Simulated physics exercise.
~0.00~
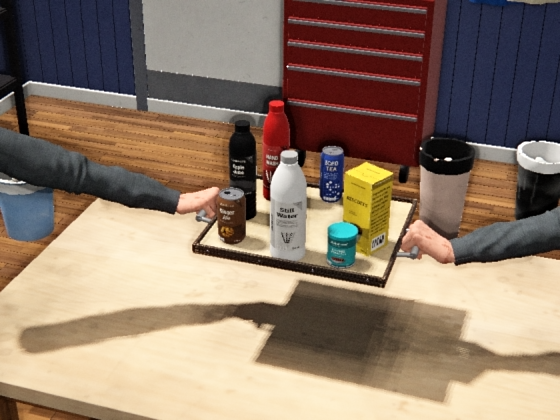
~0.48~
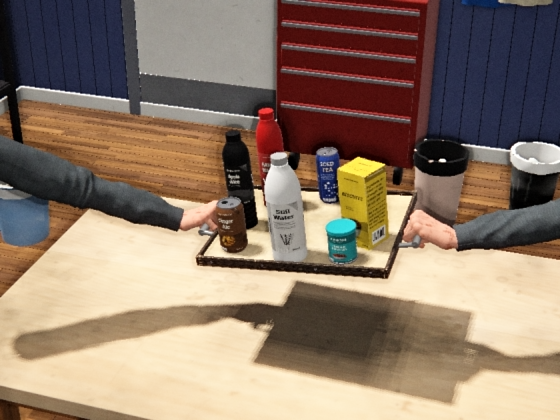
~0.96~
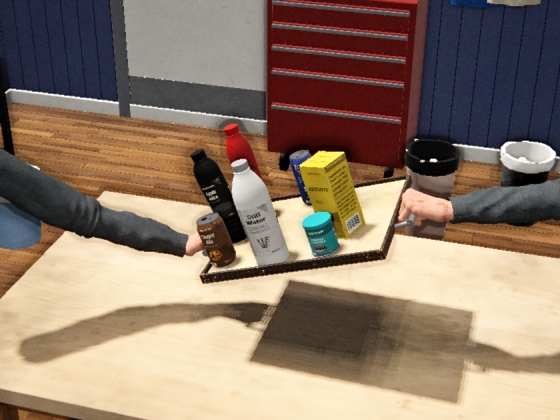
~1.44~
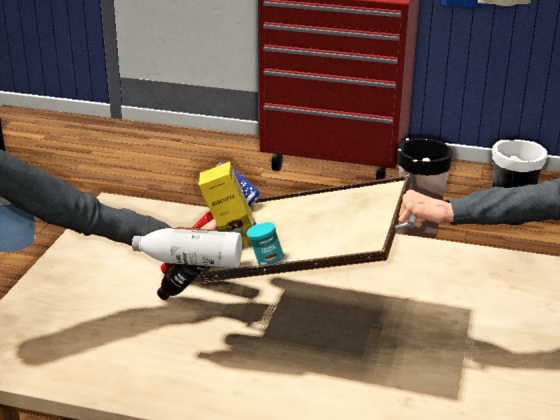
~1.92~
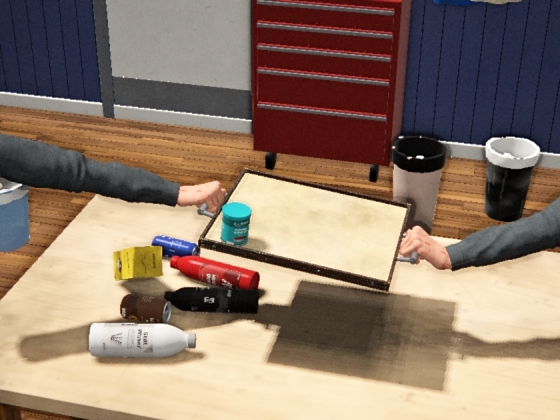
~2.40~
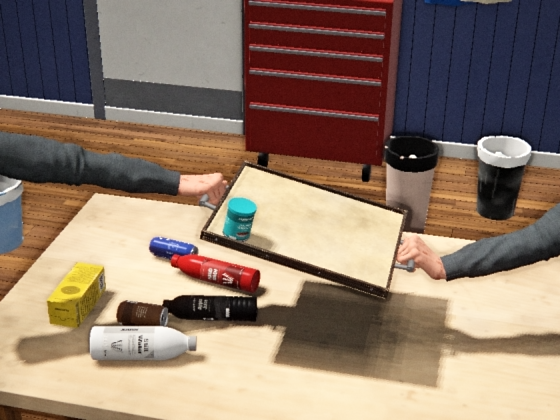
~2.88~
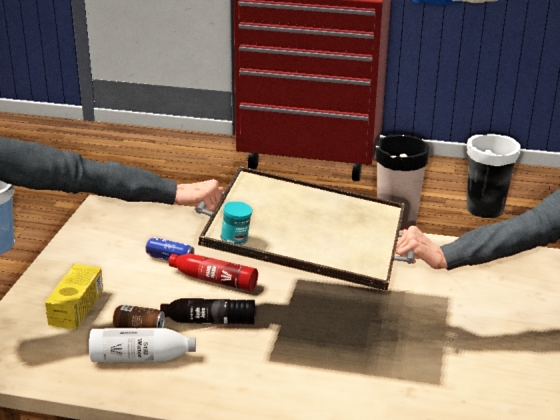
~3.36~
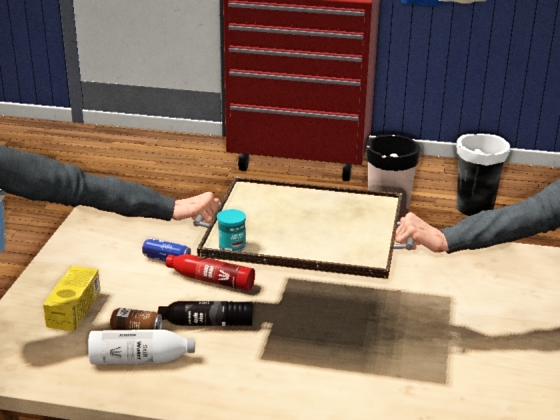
Over a wooden table in a workshop, two hands tipped a loaded tray steeply down to the left, spilling bottles, cans and a yellow carton onto the table, then tilted it slightly right and levelled it with only the turquoise tin still aboard.
